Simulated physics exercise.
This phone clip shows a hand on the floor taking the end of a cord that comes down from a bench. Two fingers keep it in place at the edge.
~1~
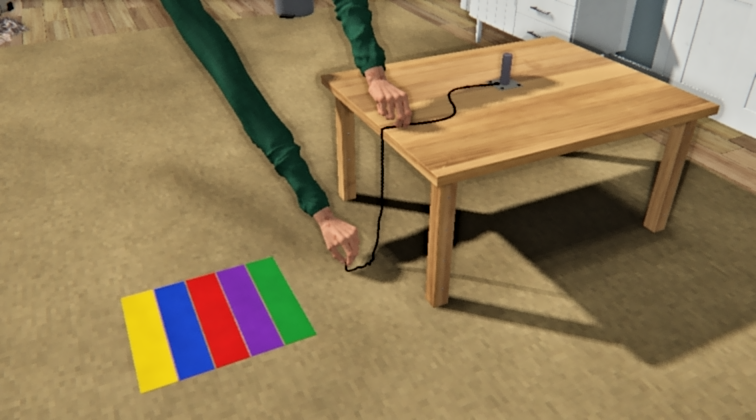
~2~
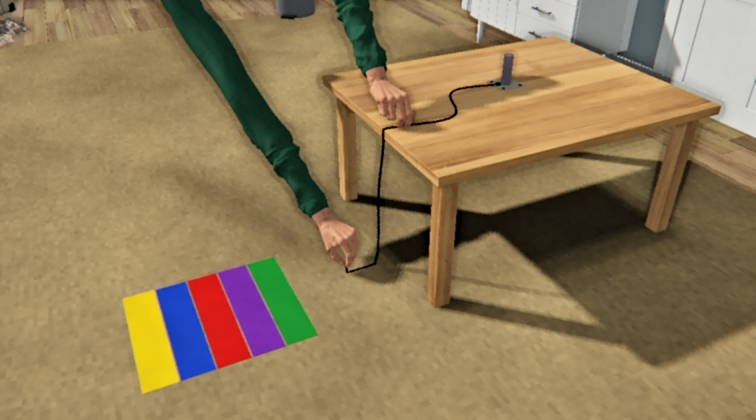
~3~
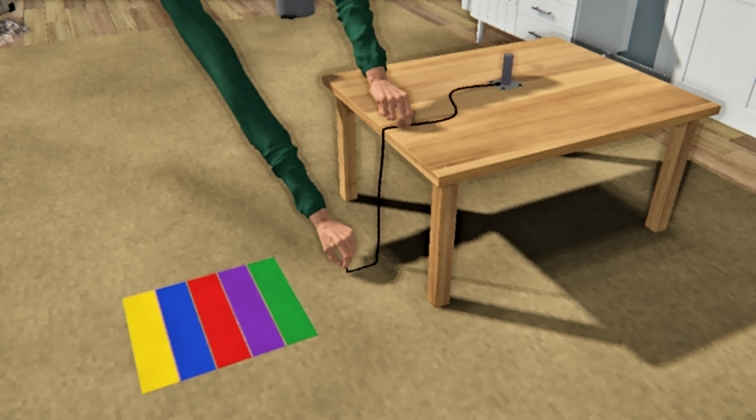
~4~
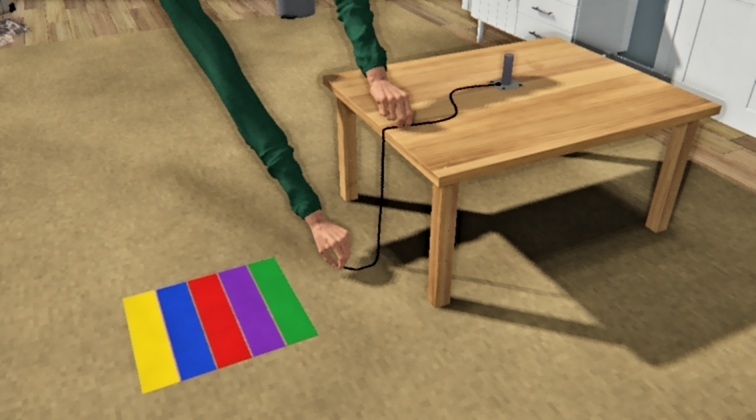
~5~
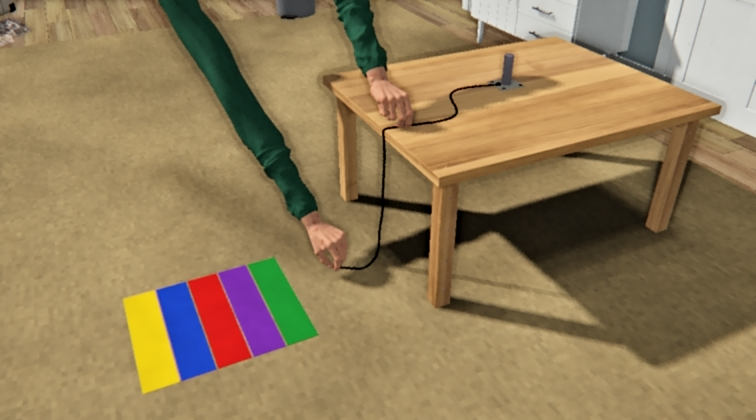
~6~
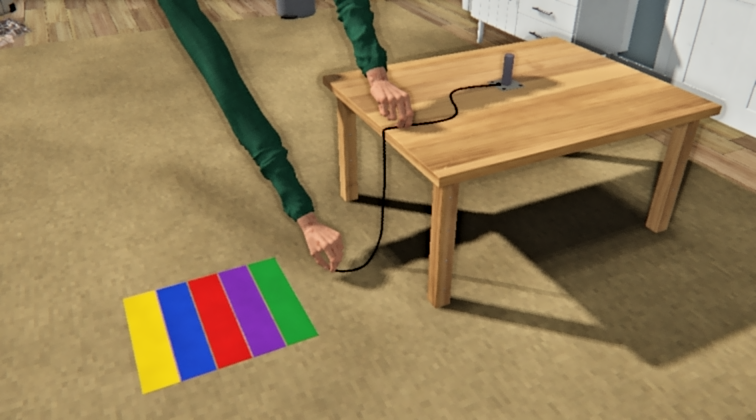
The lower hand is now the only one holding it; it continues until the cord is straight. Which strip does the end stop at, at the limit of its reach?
It stops at the red strip.
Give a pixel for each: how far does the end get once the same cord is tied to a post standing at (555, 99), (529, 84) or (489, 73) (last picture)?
Close to (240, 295), (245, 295) and (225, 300) in that order.
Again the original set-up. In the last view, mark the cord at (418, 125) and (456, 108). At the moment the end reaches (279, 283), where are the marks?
You'll find them at (387, 128) and (430, 109).
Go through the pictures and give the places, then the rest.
In the first frame, end (346, 262); green (293, 324); purple (260, 334); red (227, 345); blue (192, 356); yellow (155, 368).
In the second frame, end (345, 264); cord through (475, 86) (453, 103) (430, 123) (383, 147) (378, 204) (377, 254).
In the third frame, end (343, 264).
In the fourth frame, end (338, 266); cord through (475, 86) (453, 103) (430, 123) (383, 147) (381, 203) (378, 254).
In the fifth frame, end (334, 267).
In the sixth frame, end (330, 268); cord through (475, 87) (453, 103) (430, 123) (384, 147) (383, 203) (374, 254).
Soon after, end near (279, 283); over green.
After that, end near (239, 295); over purple.
At the stop, end near (215, 302); over red. Over red.
